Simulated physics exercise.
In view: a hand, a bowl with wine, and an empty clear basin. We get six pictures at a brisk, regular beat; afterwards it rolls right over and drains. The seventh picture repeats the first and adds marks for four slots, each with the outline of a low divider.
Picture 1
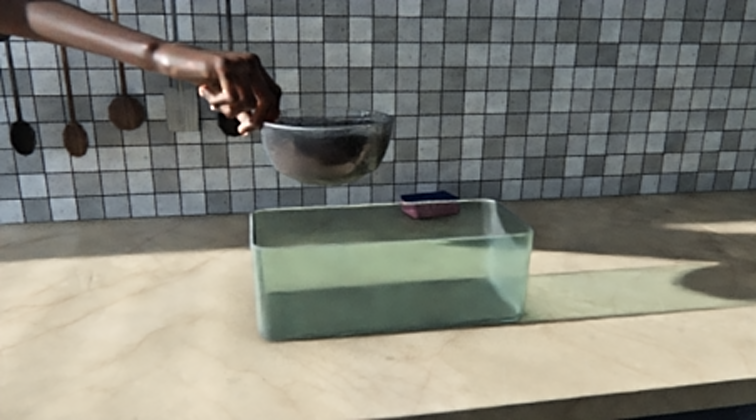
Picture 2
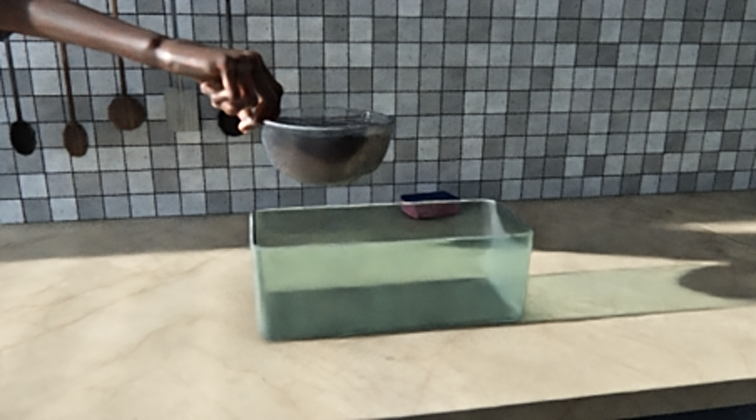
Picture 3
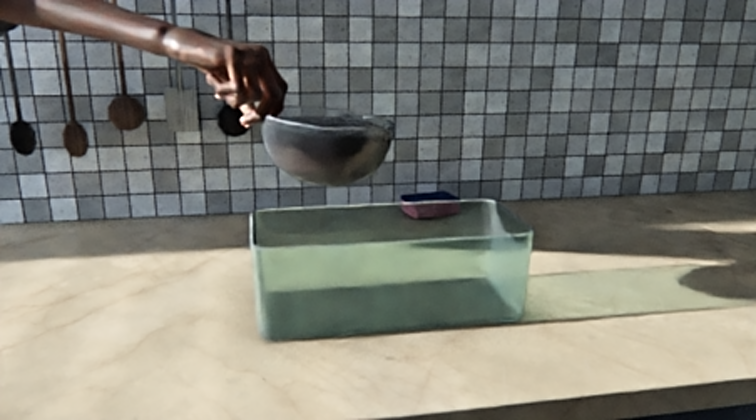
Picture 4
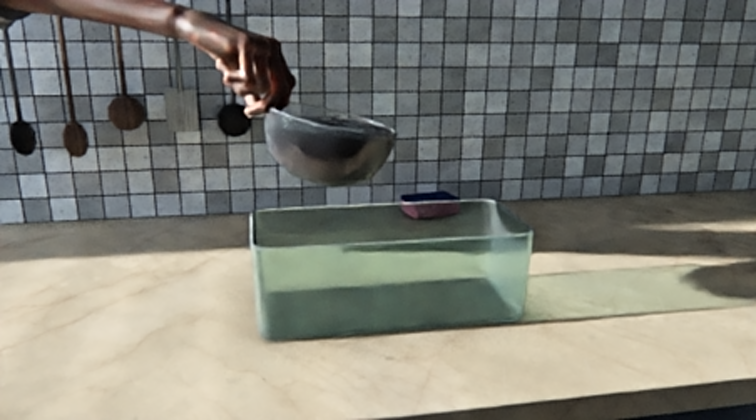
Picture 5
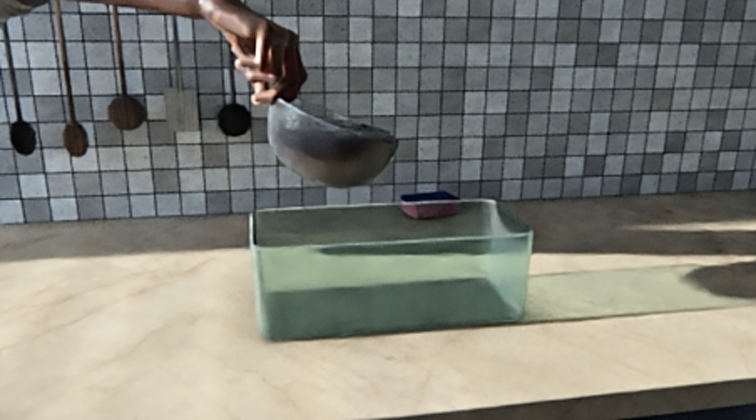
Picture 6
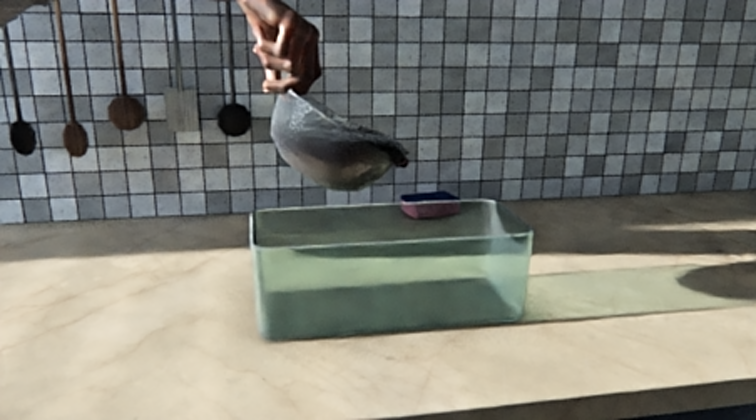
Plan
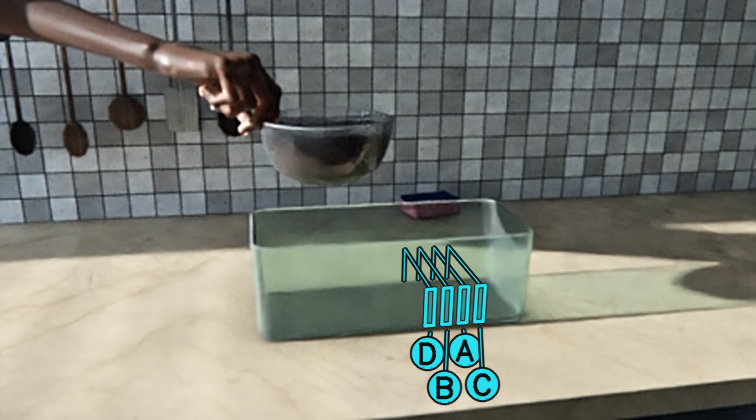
On a sunlit beige kitchen counter, a still camera looks from slightly above toward a wall of small grey and white tiles. A clear, green-tinted rectangular basin stands at the centre with a small blue and pink object behind it, dark utensils hanging at upper left. Above, a hand reaching from the left gradually tilts a dark bowl rightward, raising its left side until dark liquid crosses the right lip.
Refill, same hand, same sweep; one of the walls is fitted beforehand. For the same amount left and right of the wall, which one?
Slot D does it best.
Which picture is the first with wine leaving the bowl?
In picture 5.
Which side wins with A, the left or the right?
More ends on the left.
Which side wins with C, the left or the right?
The left one.
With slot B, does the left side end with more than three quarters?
No.
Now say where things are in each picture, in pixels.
Upright, lip at (389, 116); basin from (259, 338) to (522, 316); nothing has left yet, in the first frame.
Upright, lip at (390, 117); nothing has left yet, in the second frame.
Tipped about 6°, lip at (391, 122); nothing has left yet, in the third frame.
Tipped about 13°, lip at (393, 130); nothing has left yet, in the fourth frame.
Tipped about 22°, lip at (395, 141); wine is over the lip, down to (395, 141), in the fifth frame.
Tipped about 34°, lip at (394, 154); wine is over the lip, down to (398, 166), in the sixth frame.
In cyan, A at (463, 329); B at (447, 330); C at (480, 328); D at (430, 332).
Choosing A, about 81 % ends left of the wall and 13 % right of it; 6 % is lost outside.
Choosing B, about 67 % ends left of the wall and 29 % right of it; 4 % is lost outside.
Choosing C, about 86 % ends left of the wall and 11 % right of it; 3 % is lost outside.
Choosing D, about 51 % ends left of the wall and 46 % right of it; 3 % is lost outside.
